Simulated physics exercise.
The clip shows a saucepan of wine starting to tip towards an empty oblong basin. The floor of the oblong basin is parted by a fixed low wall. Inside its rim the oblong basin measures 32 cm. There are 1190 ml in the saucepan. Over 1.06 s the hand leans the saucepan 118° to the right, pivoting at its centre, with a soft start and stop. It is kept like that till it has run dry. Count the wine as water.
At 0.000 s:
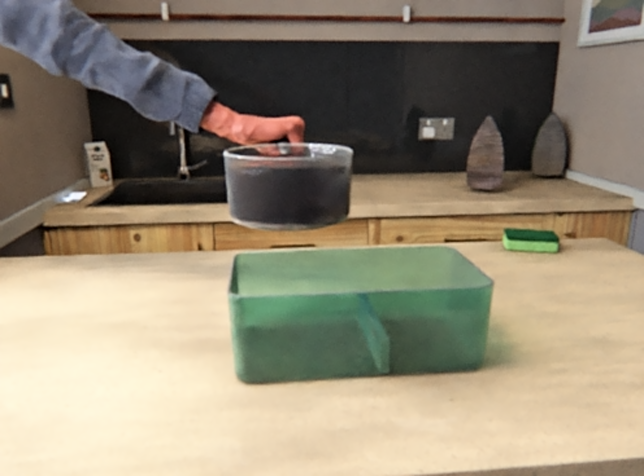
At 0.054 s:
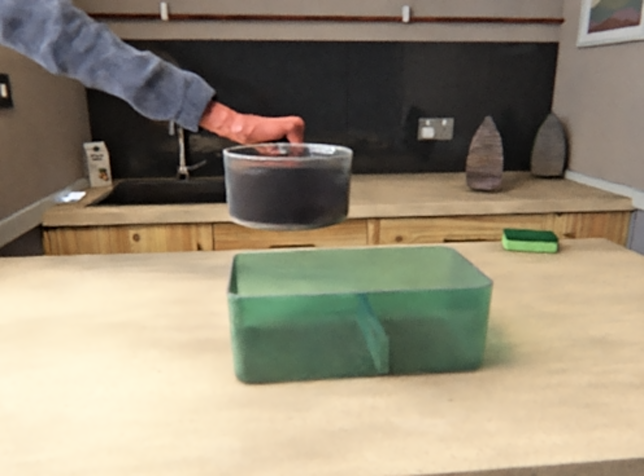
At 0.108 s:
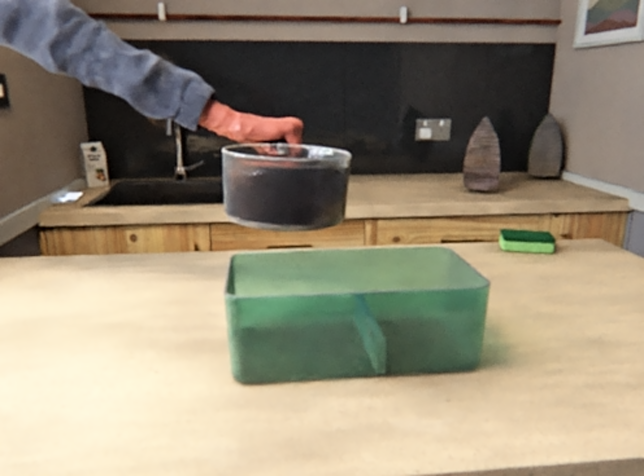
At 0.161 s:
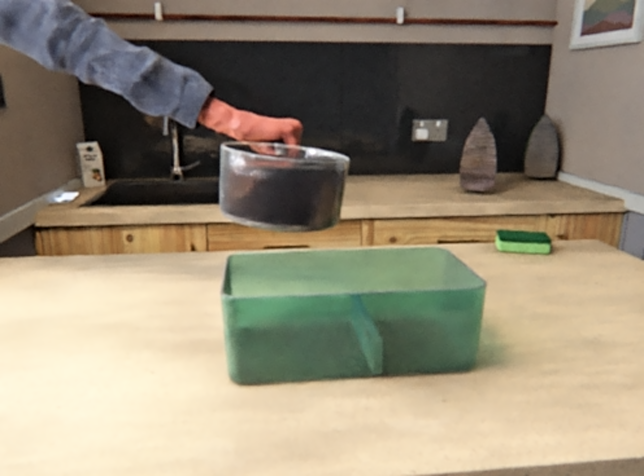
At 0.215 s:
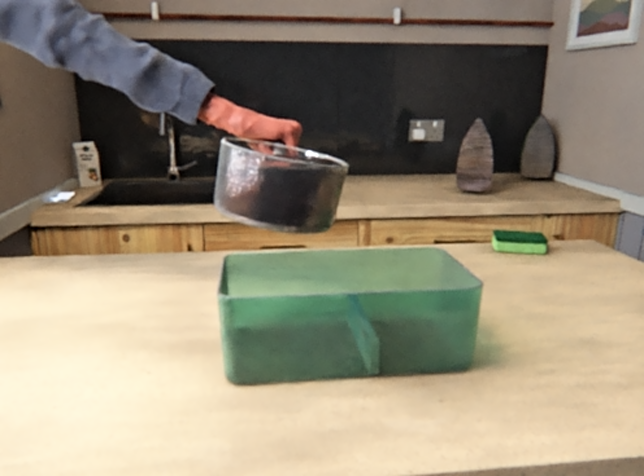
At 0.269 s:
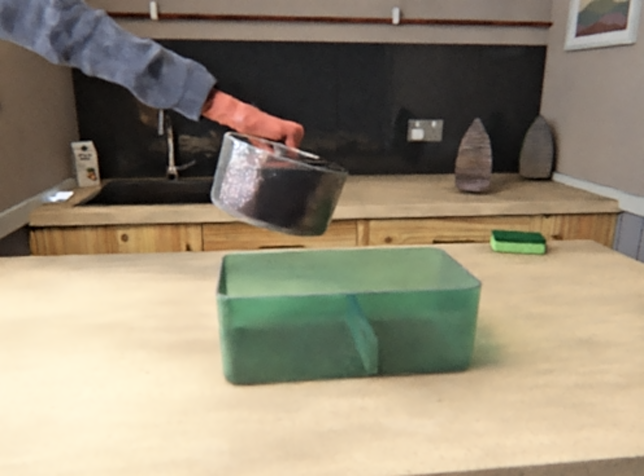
A hand in a reddish glove held a clear pan of dark liquid above a green, see-through oblong basin with a divider, then slowly tilted the pan over to the right.
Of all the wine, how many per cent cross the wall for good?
The far part has some 65 per cent.
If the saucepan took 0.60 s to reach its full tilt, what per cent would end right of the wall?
Then about 45 per cent.
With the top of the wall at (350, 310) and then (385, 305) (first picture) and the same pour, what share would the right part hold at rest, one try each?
In turn about 85 and 50 per cent.
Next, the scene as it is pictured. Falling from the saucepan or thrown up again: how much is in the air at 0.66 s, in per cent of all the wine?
Near 30 in a hundred.
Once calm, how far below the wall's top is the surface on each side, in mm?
Left about 30 mm, right about 8 mm.
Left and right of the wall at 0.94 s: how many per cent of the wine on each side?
Near 22 on the left, 68 on the right.
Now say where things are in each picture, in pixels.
In the first frame, tilt 0°; pouring edge (351, 152); surface from (228, 162) to (348, 160); the oblong basin's rim runs from (231, 274) to (472, 265); the wall's top is at (372, 314).
In the second frame, tilt 1°; pouring edge (351, 153); surface from (228, 162) to (348, 160).
In the third frame, tilt 3°; pouring edge (349, 156); surface from (227, 162) to (346, 162).
In the fourth frame, tilt 7°; pouring edge (347, 160); surface from (225, 161) to (344, 163).
In the fifth frame, tilt 12°; pouring edge (346, 166); surface from (223, 163) to (343, 164).
In the sixth frame, tilt 18°; pouring edge (346, 173); surface from (220, 164) to (346, 169); 1 per cent is over the edge.
After 0.66 s the tilt is 81° and 41 per cent is still to pour, 1 is left of the wall and 28 right of it.
After 0.94 s the tilt is 114° and 4 per cent is still to pour, 23 is left of the wall and 69 right of it.
After 1.24 s the tilt is 118° and 0 per cent is still to pour, 32 is left of the wall and 68 right of it.
After 1.56 s the tilt is 118° and 0 per cent is still to pour, 34 is left of the wall and 66 right of it.
In the end 35 per cent lies left of the wall, 65 right of it and 1 outside.
